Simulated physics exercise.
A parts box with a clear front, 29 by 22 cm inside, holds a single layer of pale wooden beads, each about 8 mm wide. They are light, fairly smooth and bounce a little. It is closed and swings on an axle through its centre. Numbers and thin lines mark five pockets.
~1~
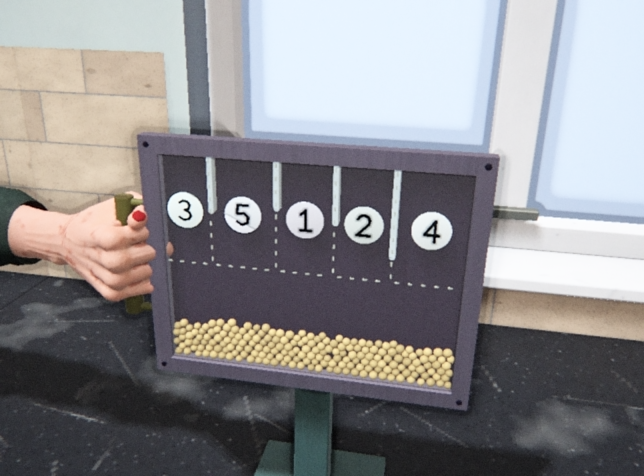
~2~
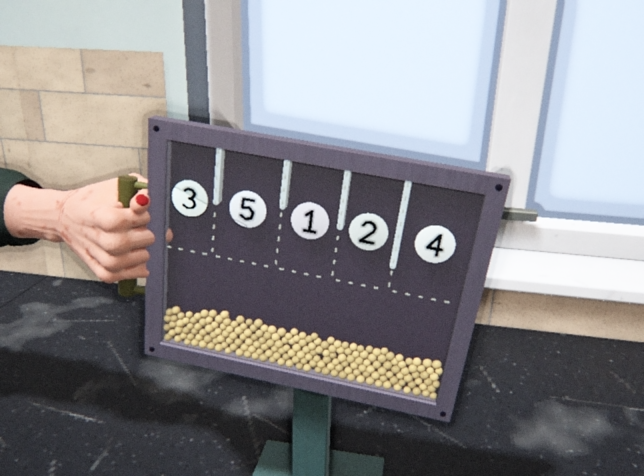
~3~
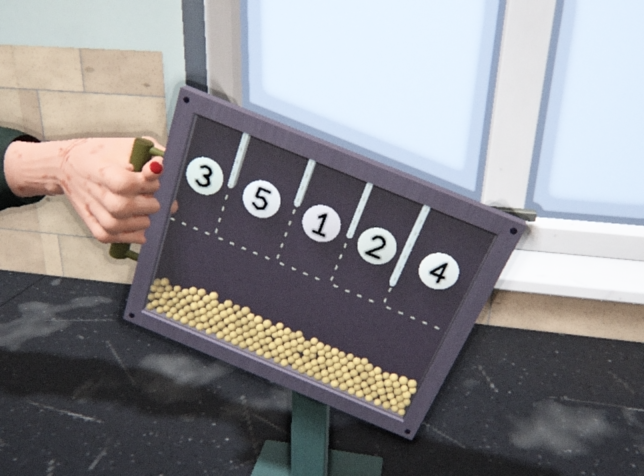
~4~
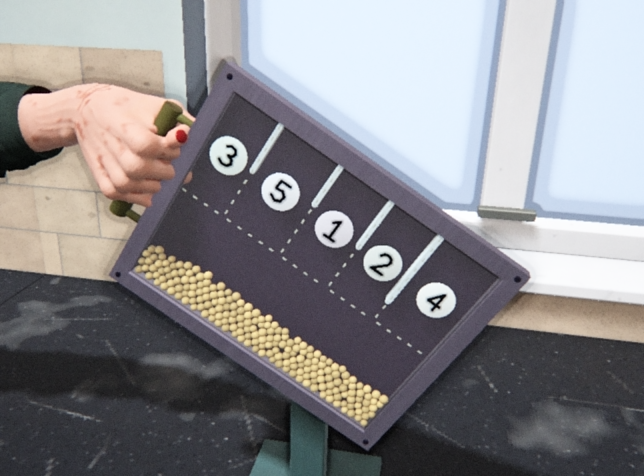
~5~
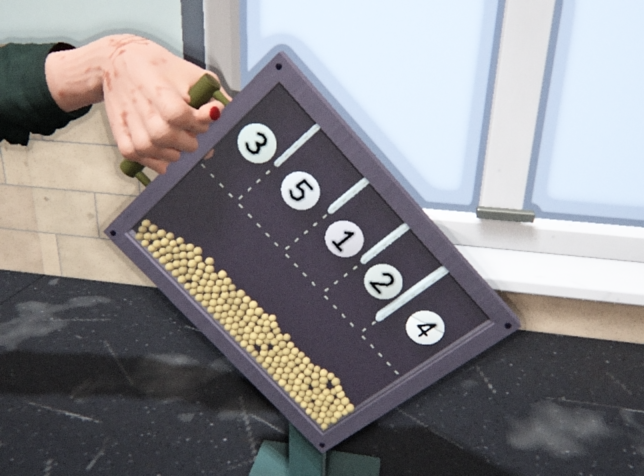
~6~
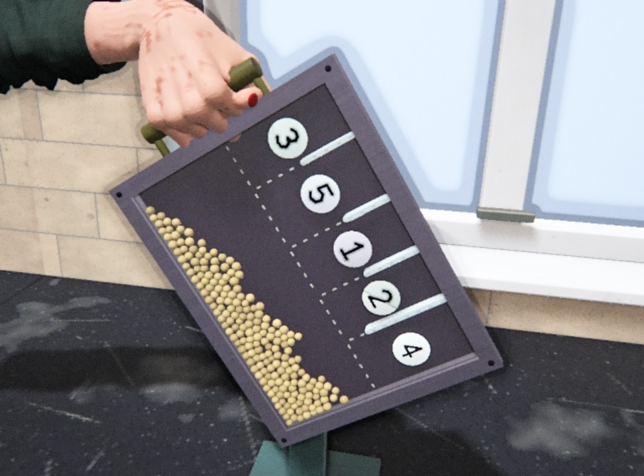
In this clip, a hand on the left grips the handle of a dark, clear-fronted box with numbered sections and turns it steadily clockwise, while the pale beads inside shift along its lower edge into an uneven, sloping layer.
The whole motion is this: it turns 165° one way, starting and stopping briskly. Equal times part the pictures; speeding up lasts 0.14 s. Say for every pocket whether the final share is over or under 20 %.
No. 1: Under; no. 2: Over; no. 3: Under; no. 4: Over; no. 5: Under 20 %.
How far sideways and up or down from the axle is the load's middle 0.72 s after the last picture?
Some 8 cm left and 8 cm below.
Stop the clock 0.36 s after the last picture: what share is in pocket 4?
Some 30 per cent.
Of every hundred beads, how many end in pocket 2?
Some 30 per cent.
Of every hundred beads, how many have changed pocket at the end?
Some 80 per cent.
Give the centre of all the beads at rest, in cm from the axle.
Some 8 cm left and 7 cm below.
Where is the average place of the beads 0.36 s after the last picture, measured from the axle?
About 5 cm left and 10 cm below.
Then, 0.36 s later than the last picture, it stands 98° clockwise; no. 4, 30 %.
Then, 0.72 s later than the last picture, it stands 139° clockwise; no. 4, 50 %.
Then, 1.02 s later than the last picture, it stands 165° clockwise; no. 2, 10 %, no. 4, 55 %.
All still 2.0 s after it, it stands 165° clockwise; no. 1, 0 %, no. 2, 30 %, no. 3, 0 %, no. 4, 55 %, no. 5, 0 %, elsewhere 20 %.
